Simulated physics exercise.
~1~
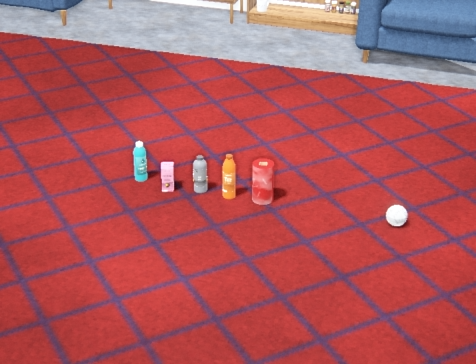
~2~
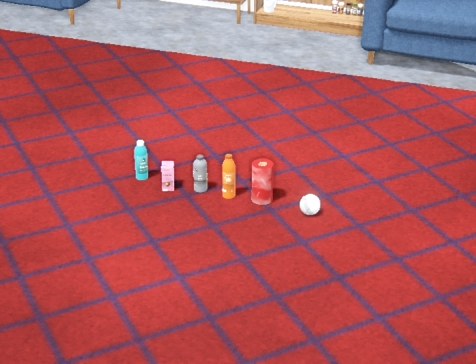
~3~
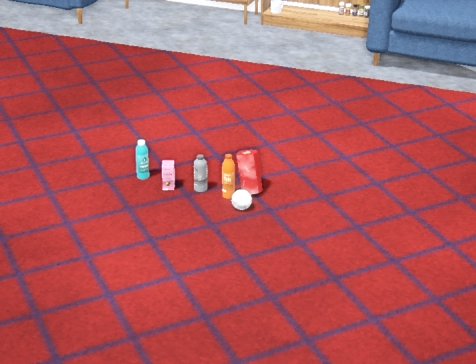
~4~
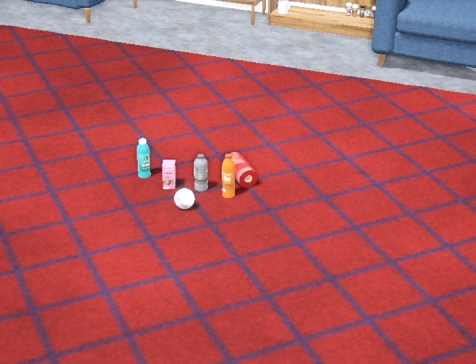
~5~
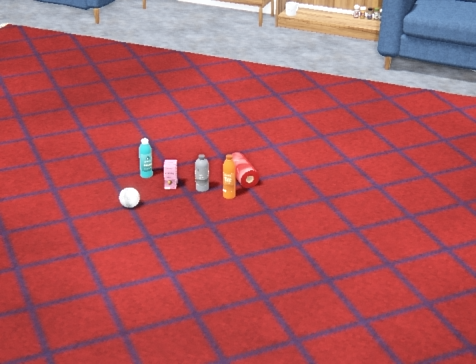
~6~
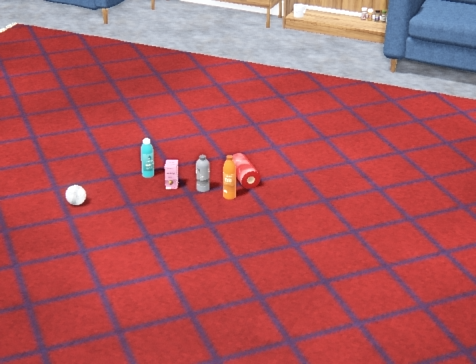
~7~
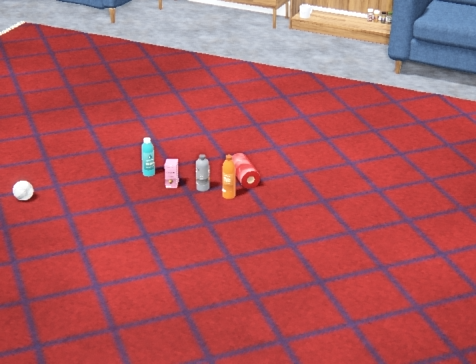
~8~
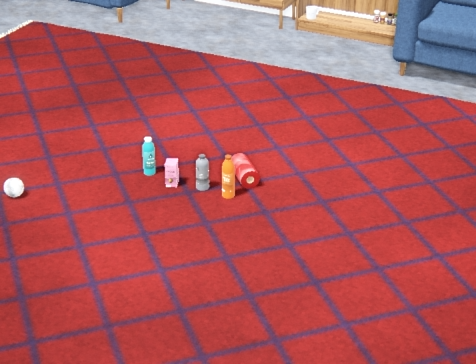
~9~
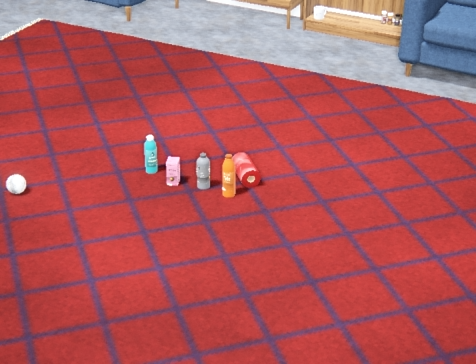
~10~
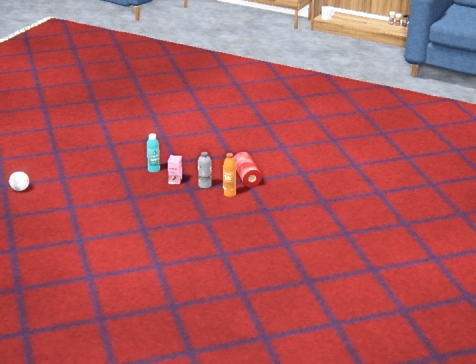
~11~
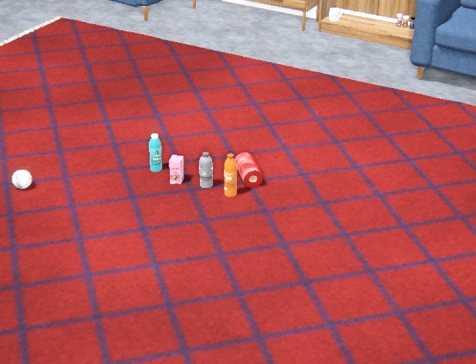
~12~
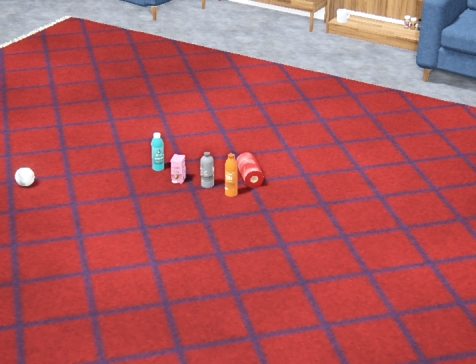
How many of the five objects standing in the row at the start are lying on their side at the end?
One of them is lying on its side, the red roll. The three bottles and the pink carton are still upright.
We see a white ball roll left across a red checked carpet towards a row of three bottles, a pink carton and a red roll. It knocks the red roll over, passes in front of the others, which stay standing, and stops at the far left.
